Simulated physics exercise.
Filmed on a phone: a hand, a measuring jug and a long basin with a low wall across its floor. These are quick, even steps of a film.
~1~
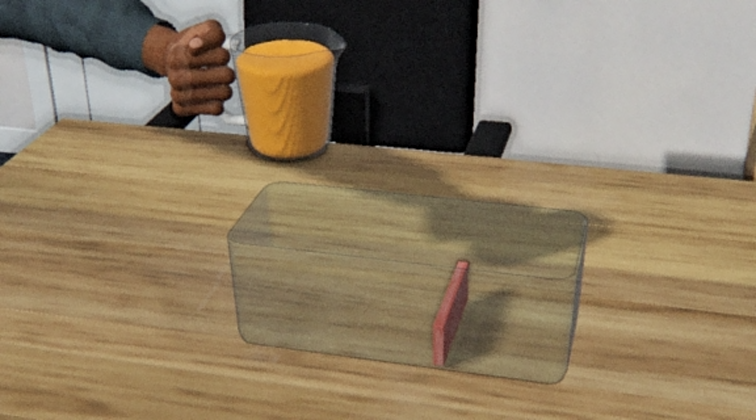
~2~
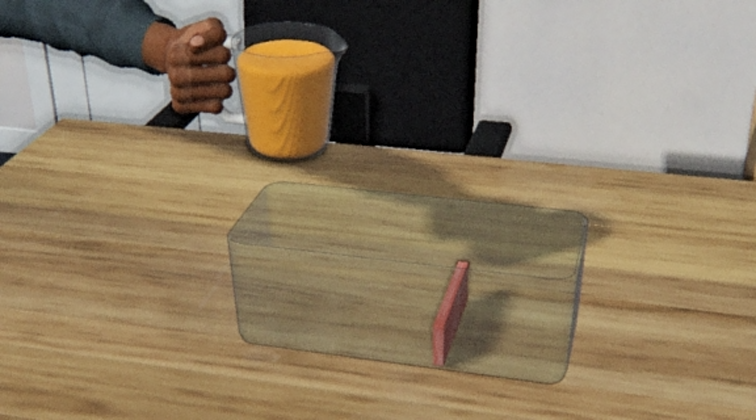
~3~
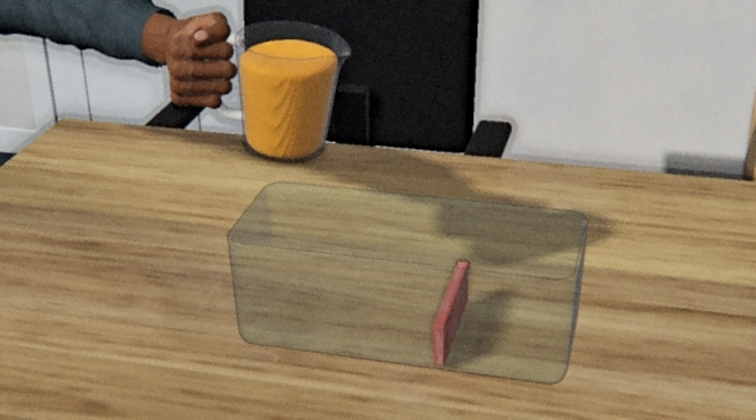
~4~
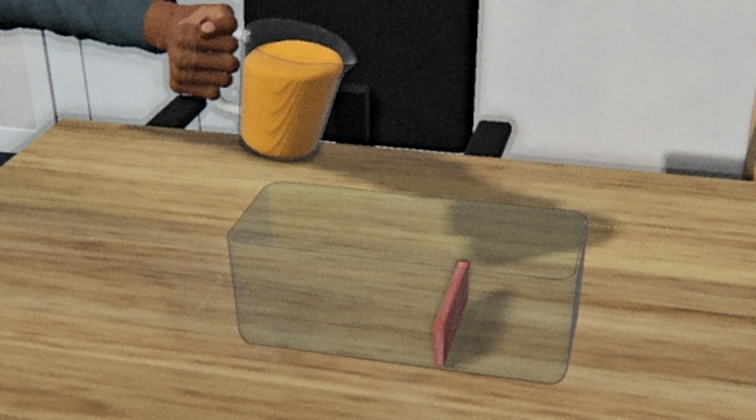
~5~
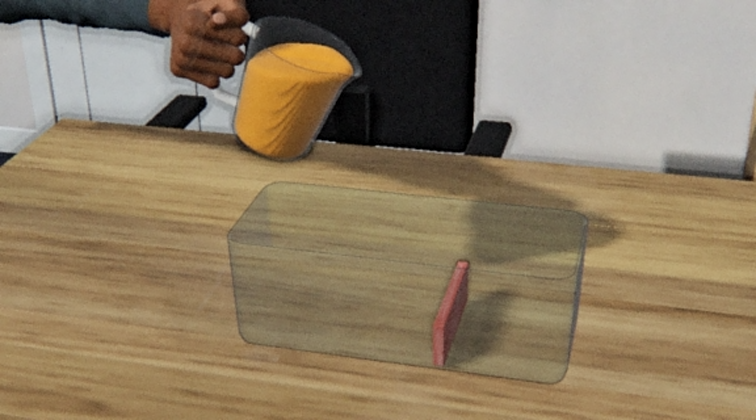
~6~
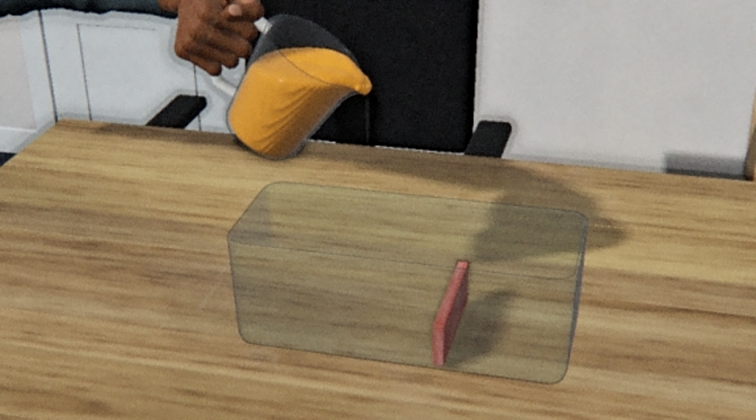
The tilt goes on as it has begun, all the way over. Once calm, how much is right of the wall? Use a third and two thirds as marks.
It comes to not even a third.
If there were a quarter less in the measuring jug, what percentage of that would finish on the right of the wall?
About 5 per cent.
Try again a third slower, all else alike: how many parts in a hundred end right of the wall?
Roughly 5 in a hundred.
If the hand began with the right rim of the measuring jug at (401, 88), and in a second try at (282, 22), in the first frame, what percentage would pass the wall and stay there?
The first gives 50 %, the second 5 %.
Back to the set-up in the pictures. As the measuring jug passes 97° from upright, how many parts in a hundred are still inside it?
Near 50 %.
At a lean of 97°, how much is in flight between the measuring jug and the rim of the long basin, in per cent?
Some 25 per cent.
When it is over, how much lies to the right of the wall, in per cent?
Near 5 %.
A moment on, the measuring jug is tipped on its side and 49 per cent is still to pour, 23 is left of the wall and 0 right of it.
Next, the measuring jug is tipped right over and 5 per cent is still to pour, 83 is left of the wall and 1 right of it.
Then the measuring jug is tipped right over and 0 per cent is still to pour, 92 is left of the wall and 4 right of it.
Later the measuring jug is tipped right over and 0 per cent is still to pour, 92 is left of the wall and 5 right of it.
At rest 92 per cent lies left of the wall, 4 right of it and 3 outside.
